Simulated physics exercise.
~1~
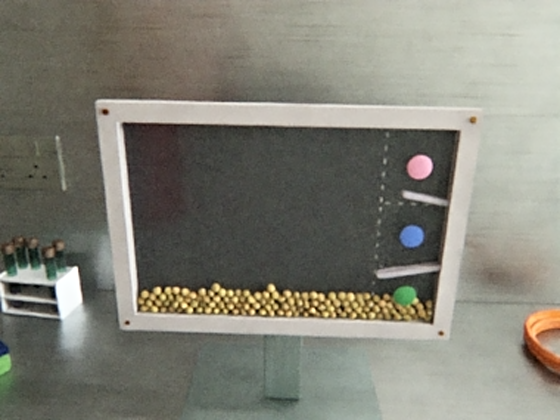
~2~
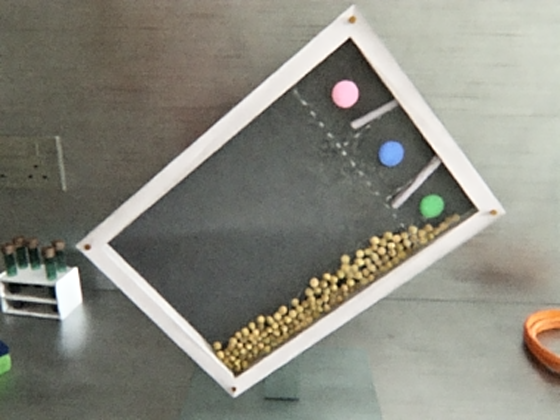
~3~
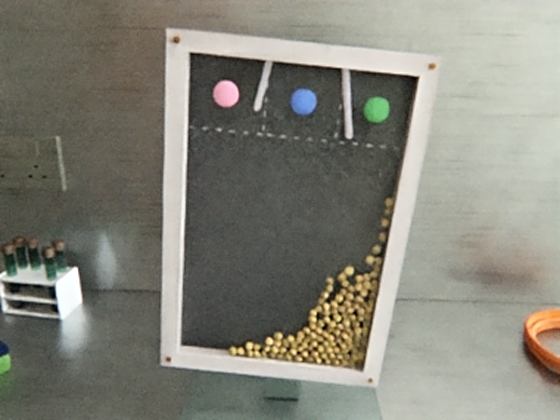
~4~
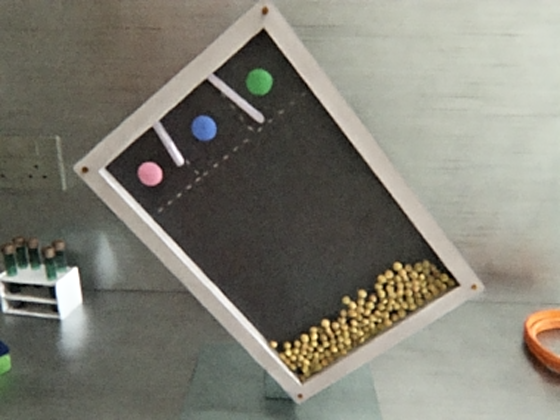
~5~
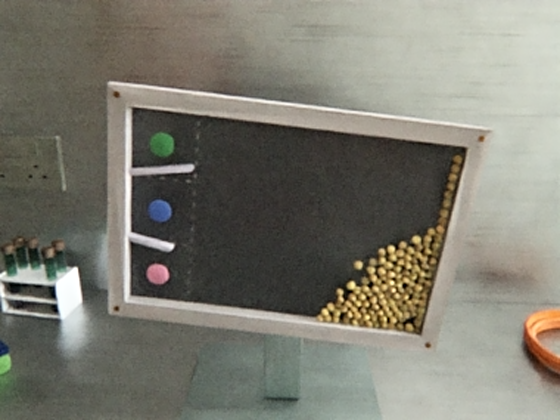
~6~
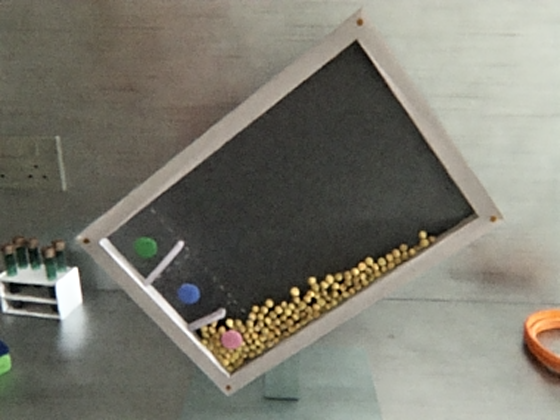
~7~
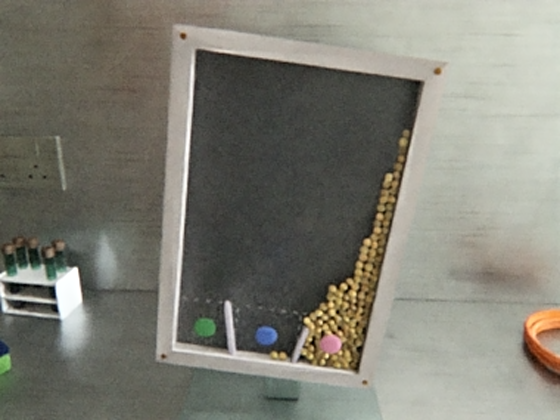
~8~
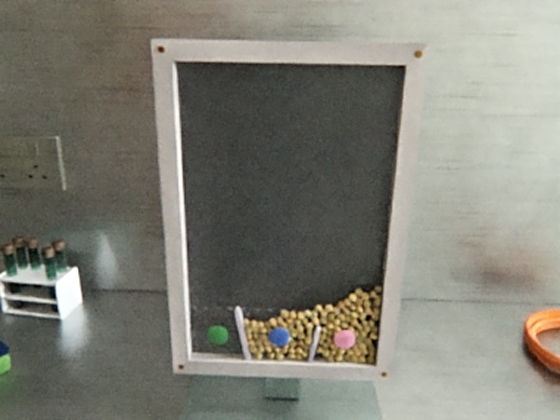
A framed box with a dark panel, a clear front and a layer of small golden beads along its bottom turns anticlockwise on a stand. Its three pockets, marked with pink, blue and green stickers, start on the right, rise to the top and swing over to the left, while the beads slide and heap along the lower edges. As the pockets dip, beads spill into the pink one at the lower corner. The box comes upright with its pockets at the bottom, beads piled steeply on the right. The pile then slumps leftward, filling pink and blue, leaving green practically empty.
